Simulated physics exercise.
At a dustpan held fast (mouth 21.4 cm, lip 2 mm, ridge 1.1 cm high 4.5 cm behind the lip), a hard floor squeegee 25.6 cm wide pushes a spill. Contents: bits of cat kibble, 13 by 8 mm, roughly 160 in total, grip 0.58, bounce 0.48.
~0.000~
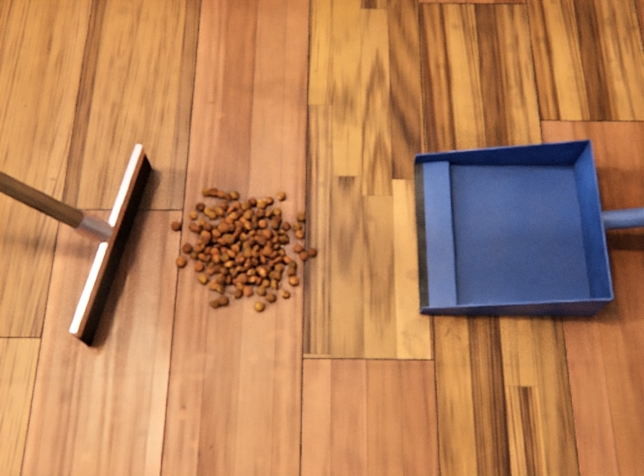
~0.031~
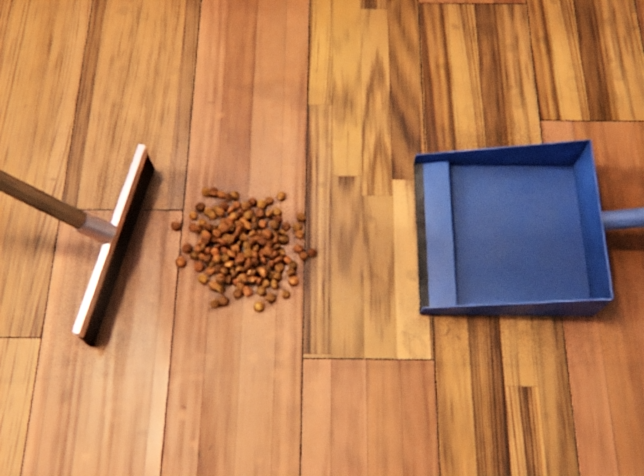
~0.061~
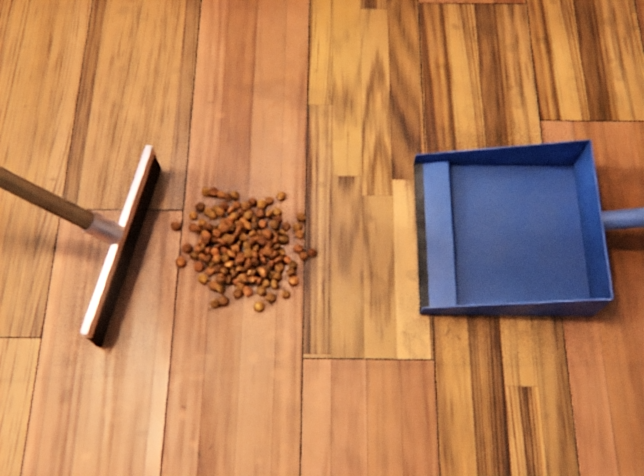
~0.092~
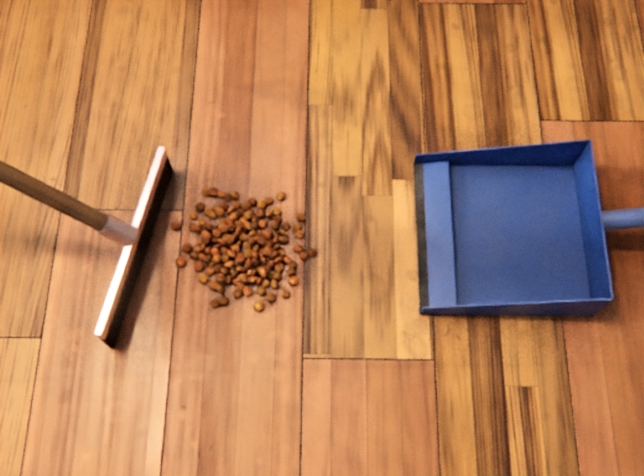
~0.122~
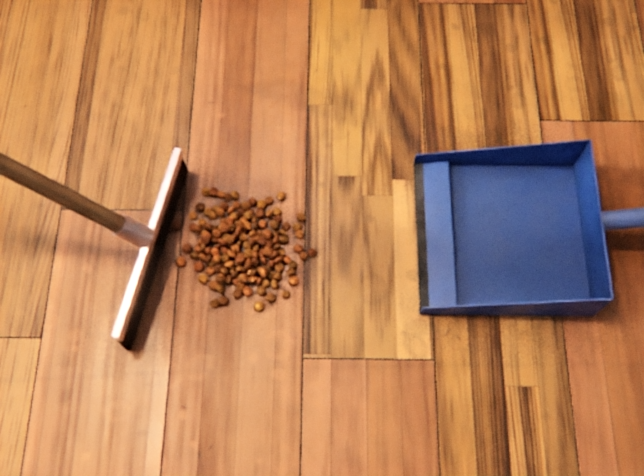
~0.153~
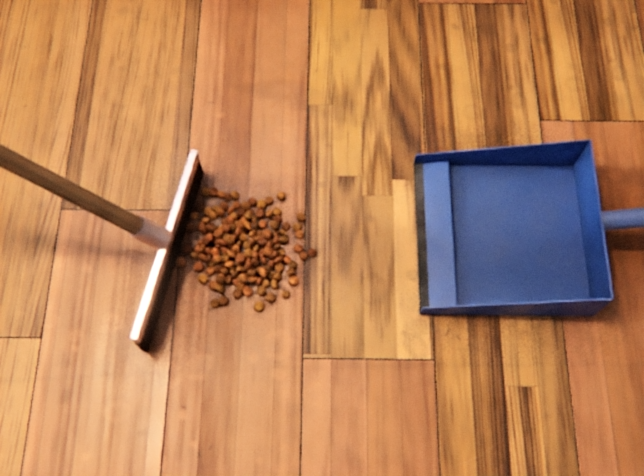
The clip opens on a wooden floor with a loose pile of brown kibble between a long-handled squeegee on the left and a blue dustpan on the right. The squeegee slides rightward across the boards, and its blade meets the pile's left edge, nudging a few pieces.
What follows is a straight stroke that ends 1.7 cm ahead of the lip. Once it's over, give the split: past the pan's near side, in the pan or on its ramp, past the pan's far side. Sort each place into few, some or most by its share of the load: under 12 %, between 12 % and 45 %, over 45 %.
Shares: Near side: Some; pan: Some; far side: Few.
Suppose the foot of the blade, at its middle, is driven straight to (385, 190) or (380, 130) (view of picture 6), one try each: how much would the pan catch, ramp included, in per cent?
About 5 and 0 per cent.
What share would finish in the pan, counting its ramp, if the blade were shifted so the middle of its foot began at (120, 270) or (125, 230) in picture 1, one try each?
Estimates: 30 percent and 20 percent.
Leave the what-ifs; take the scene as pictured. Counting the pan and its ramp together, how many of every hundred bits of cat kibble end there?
It comes to close to 30 percent.
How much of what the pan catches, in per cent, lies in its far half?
About 30 %.
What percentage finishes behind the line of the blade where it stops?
Estimate: Around 0 %.
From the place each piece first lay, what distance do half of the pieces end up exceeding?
24 cm, roughly.
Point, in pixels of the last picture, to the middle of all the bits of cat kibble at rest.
Near (414, 271).
Then, at 0.35 s, middle of the blade 18 cm from the lip; 0 % over the lip, far side 0 %, near side 10 %.
Then, at 0.49 s, middle of the blade 8 cm from the lip; 0 % over the lip, far side 0 %, near side 15 %.
After 0.75 s, middle of the blade 4 cm from the lip; 30 % over the lip, far side 0 %, near side 20 %.
By 1.2 s all is still; near side 20 %, pan 30 %, far side 0 %, in front of the lip or behind the blade 50 %.
